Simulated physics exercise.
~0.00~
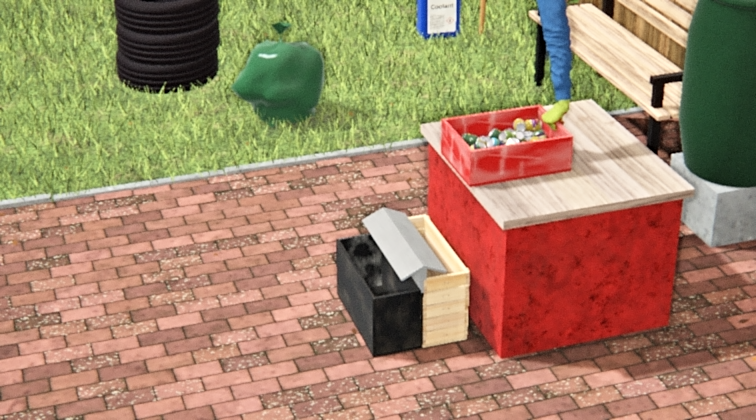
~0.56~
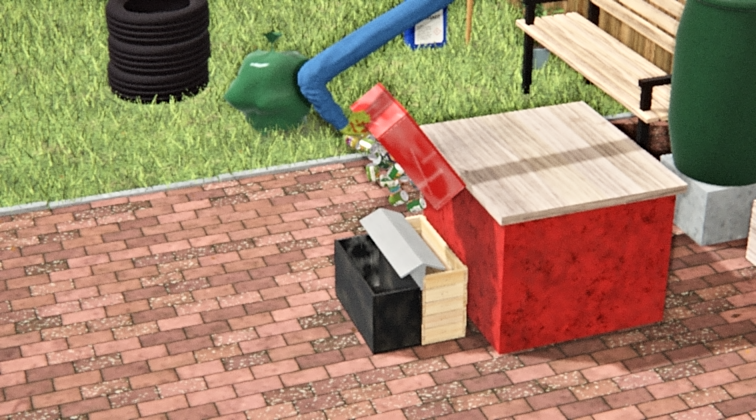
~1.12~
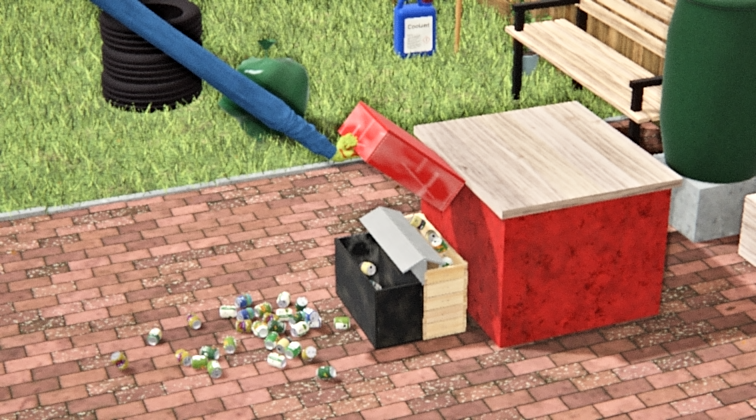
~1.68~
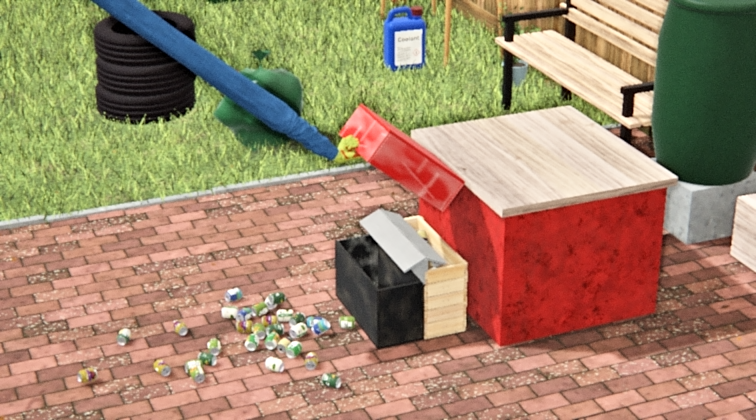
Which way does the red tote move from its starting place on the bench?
The red tote moves to the left, going over the edge of the bench as it tips.
